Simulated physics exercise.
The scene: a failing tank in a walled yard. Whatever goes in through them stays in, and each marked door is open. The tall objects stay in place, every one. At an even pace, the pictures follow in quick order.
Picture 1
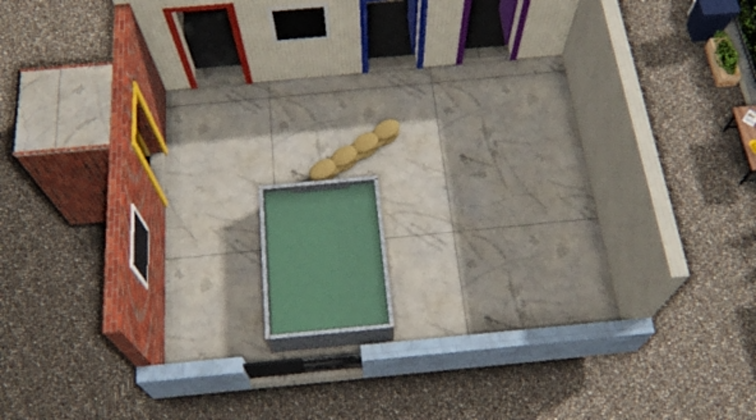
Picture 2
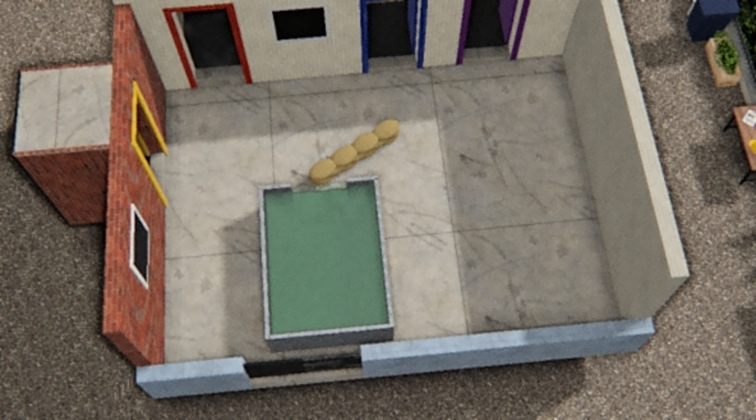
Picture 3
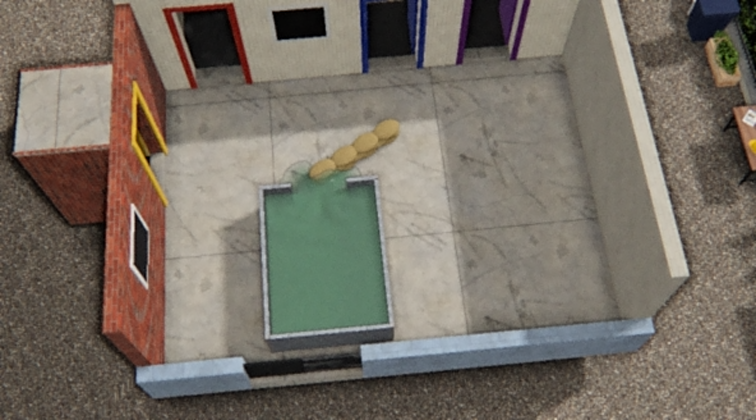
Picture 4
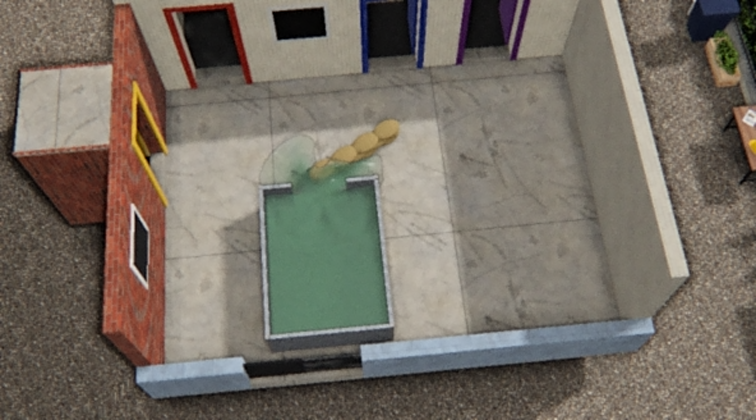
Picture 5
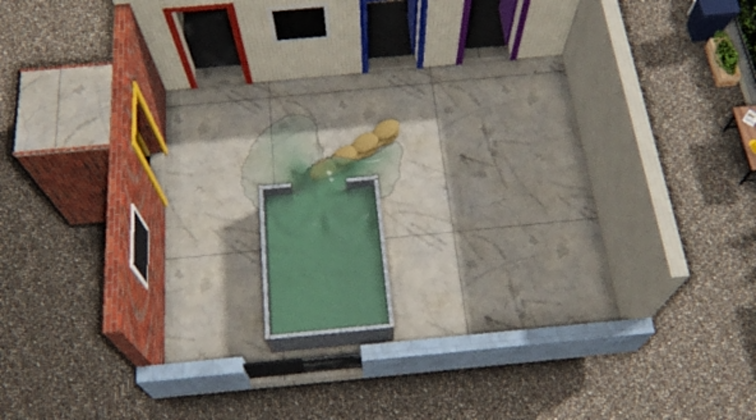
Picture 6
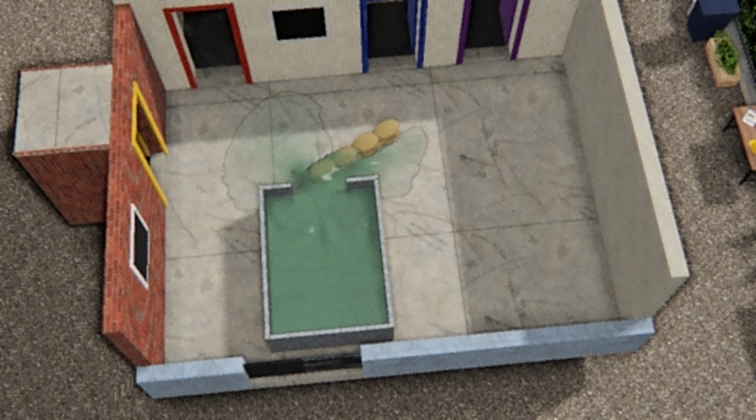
In the video, an open tank of green water stands in a walled yard, then a gap appears in its far side and water pours out, spreading across the pale floor and around a row of tan sacks.
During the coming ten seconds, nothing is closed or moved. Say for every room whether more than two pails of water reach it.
In order: Yellow door: Not too much gets in there. Blue door: Not too much gets in there. Red door: Not too much gets in there. Purple door: Not too much gets in there.
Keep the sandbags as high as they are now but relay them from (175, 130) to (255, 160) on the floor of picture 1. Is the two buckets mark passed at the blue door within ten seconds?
From what I can tell, the blue door surpasses the limit.
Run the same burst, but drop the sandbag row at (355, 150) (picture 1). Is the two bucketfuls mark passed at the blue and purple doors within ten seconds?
Blue door exceeds the limit; purple door stays within the limit.
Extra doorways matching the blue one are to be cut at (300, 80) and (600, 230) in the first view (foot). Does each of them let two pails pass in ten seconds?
The first door comes in higher, while the second comes in lower.
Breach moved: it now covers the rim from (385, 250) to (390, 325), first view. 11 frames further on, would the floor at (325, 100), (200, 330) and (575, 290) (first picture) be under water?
In turn: Untouched, then untouched, then inundated.
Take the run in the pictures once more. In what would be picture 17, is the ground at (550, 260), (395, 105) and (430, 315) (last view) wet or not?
Result, in that order: Not wetted / wetted / not wetted.
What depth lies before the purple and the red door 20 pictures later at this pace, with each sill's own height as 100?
In order: Roughly 50 % and 70 %.
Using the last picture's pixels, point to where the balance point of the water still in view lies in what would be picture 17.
My pick is pixel (330, 228).
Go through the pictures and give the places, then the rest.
The first picture shows the open tank at (324, 256) is whole and still.
In the second picture, water pours out on the open tank's far side and has run to a hidden place.
In the third picture, water pours out on the open tank's far side and has run to (296, 167).
In the fourth picture, water pours out on the open tank's far side and has run to (294, 140).
In the fifth picture, water pours out on the open tank's far side and has run to (286, 121).
In the sixth picture, the front is at (268, 102), out from the gap on the open tank's far side.
A moment on, water covers 30 % of the floor; the yellow door not reached, the blue door not reached, the red door wet at the sill, nothing in, the purple door not reached.
Next, water covers 50 % of the floor; the yellow door wet at the sill, nothing in, the blue door wet at the sill, nothing in, the red door wet at the sill, nothing in, the purple door not reached.
Then, water covers 60 % of the floor; the yellow door under two buckets in, the blue door wet at the sill, nothing in, the red door wet at the sill, nothing in, the purple door wet at the sill, nothing in.
Later, water covers 80 % of the floor; the yellow door under two buckets in, the blue door wet at the sill, nothing in, the red door wet at the sill, nothing in, the purple door wet at the sill, nothing in.
In the end, water covers 95 % of the floor; the yellow door under two buckets in, the blue door under two buckets in, the red door wet at the sill, nothing in, the purple door wet at the sill, nothing in.
